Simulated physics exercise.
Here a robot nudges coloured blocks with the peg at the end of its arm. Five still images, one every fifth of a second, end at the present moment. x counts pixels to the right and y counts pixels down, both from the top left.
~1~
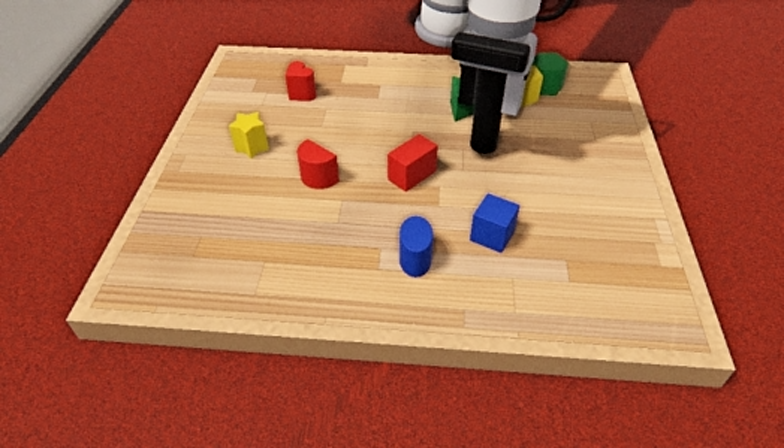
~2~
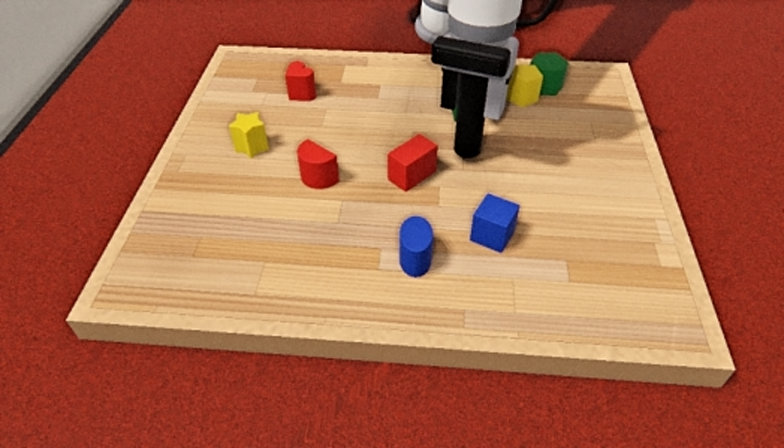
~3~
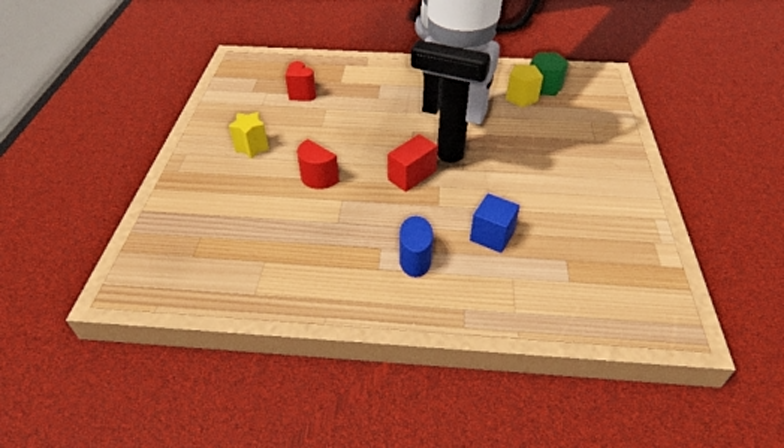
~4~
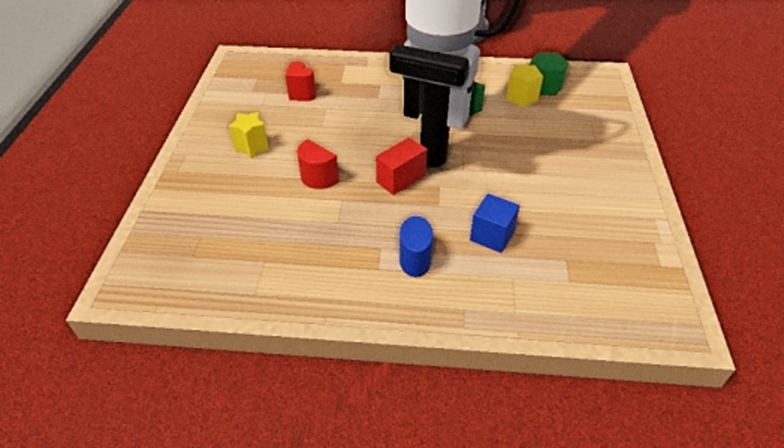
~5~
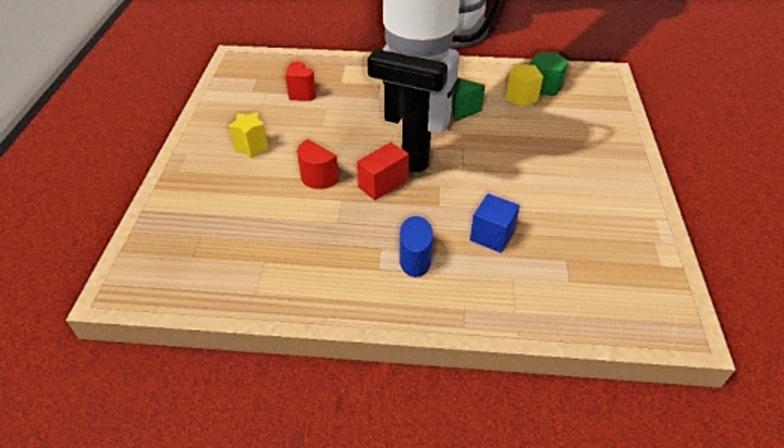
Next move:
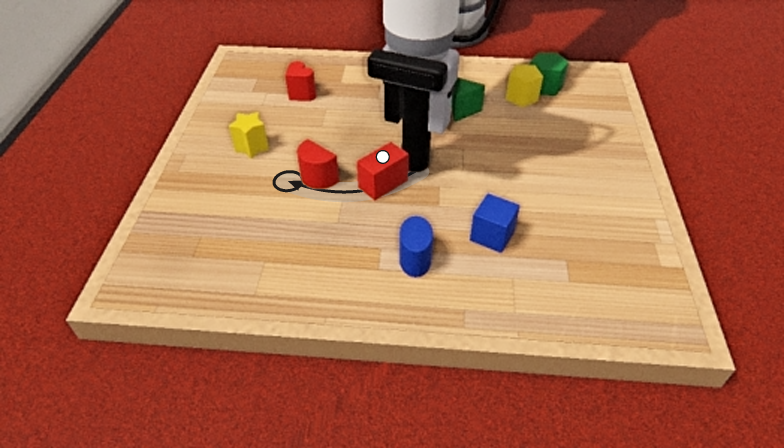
On a wooden board over a red surface, a robot arm's black peg moves left among coloured blocks, then pushes the red oblong block a short way left toward the red D-shaped block while the blue blocks stay still.
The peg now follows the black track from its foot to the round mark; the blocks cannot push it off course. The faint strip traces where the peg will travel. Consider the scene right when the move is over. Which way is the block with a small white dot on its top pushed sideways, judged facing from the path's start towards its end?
It moves left.
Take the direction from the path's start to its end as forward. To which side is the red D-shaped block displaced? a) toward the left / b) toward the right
My answer is option b.
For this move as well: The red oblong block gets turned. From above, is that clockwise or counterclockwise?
It ends up turned anticlockwise.
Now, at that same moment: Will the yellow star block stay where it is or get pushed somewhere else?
Not moved.
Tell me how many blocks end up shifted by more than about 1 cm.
Of all the blocks, two travel more than a centimetre.
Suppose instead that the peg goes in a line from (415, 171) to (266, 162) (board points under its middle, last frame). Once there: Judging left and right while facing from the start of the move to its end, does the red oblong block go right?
No.
The drawn path runs from (415, 171) via (377, 188) and (331, 191), ending at (288, 181); the dot is on the red oblong block.
The first path, step by step. One third of the way, peg at (376, 180); red oblong block at (338, 170), turned 15° clockwise.
Two thirds of the way, peg at (329, 183); red D-shaped block at (304, 148); red oblong block at (292, 179).
At the end, peg at (287, 173); yellow star block not moved; red D-shaped block at (275, 133), turned 40° clockwise; red oblong block at (276, 182), turned 25° anticlockwise.
